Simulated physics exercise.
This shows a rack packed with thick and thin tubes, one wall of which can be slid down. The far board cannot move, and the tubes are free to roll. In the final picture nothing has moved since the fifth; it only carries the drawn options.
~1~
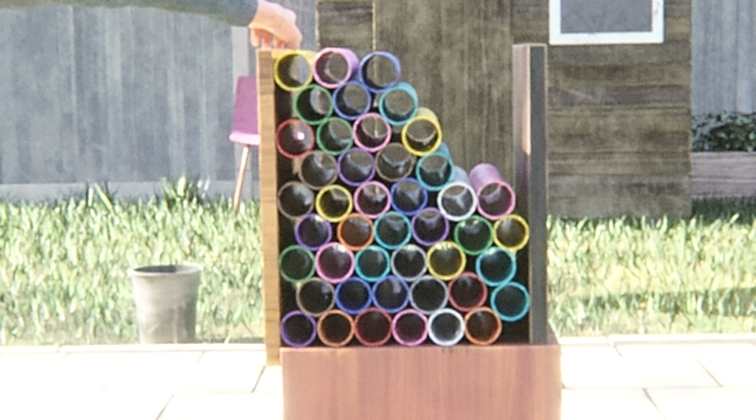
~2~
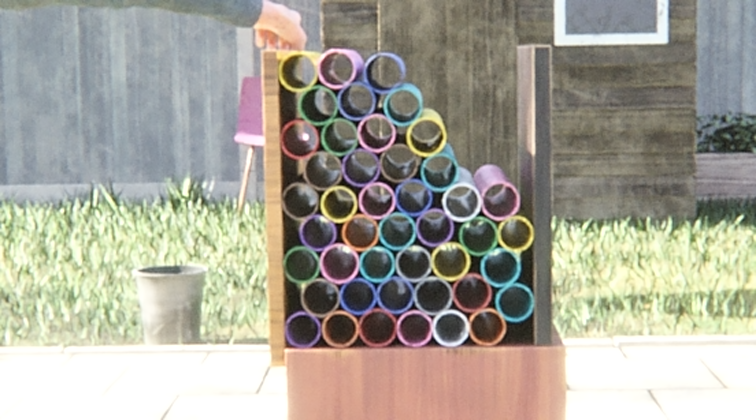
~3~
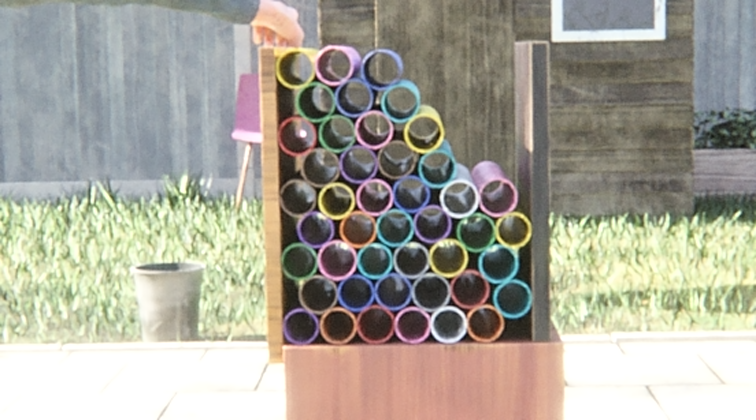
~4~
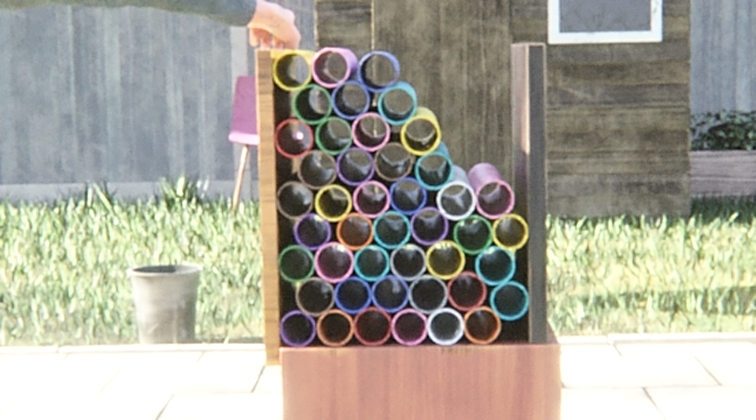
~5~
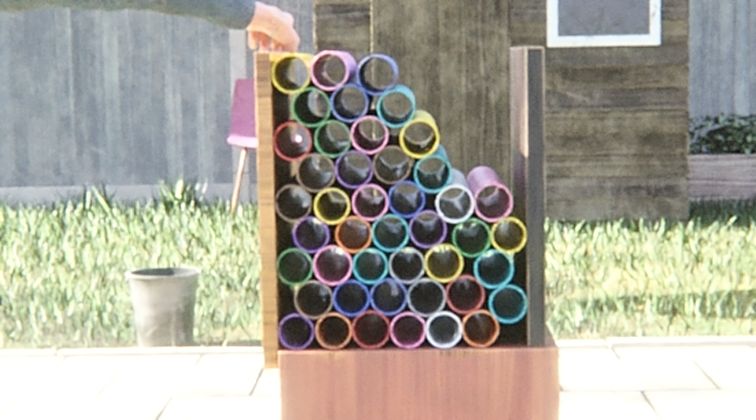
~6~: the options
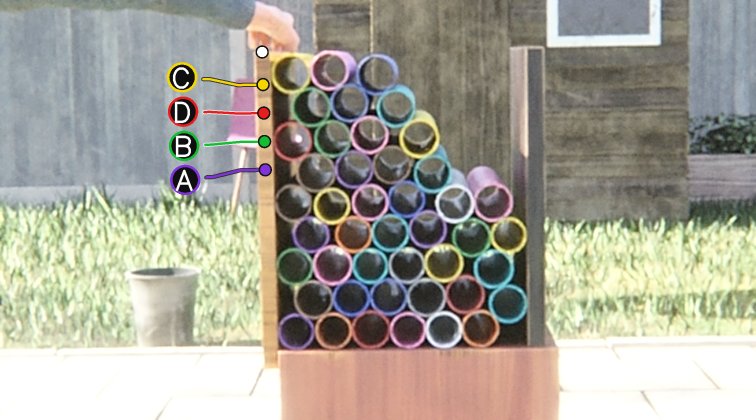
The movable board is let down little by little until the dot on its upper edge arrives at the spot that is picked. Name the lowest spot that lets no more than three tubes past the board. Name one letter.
At most to A.
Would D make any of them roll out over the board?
No, at D.
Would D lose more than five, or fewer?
It loses fewer than five.
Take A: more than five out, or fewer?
Fewer than five.
On the copy, A at (265, 170); B at (264, 141); C at (263, 85); D at (264, 113); the white dot at (262, 52).
On A. First, top of the board (272, 106).
Then, top of the board (274, 168).
Finally, top of the board (274, 169), one out over the board.
By contrast, B none out over the board; C none out over the board; D none out over the board.
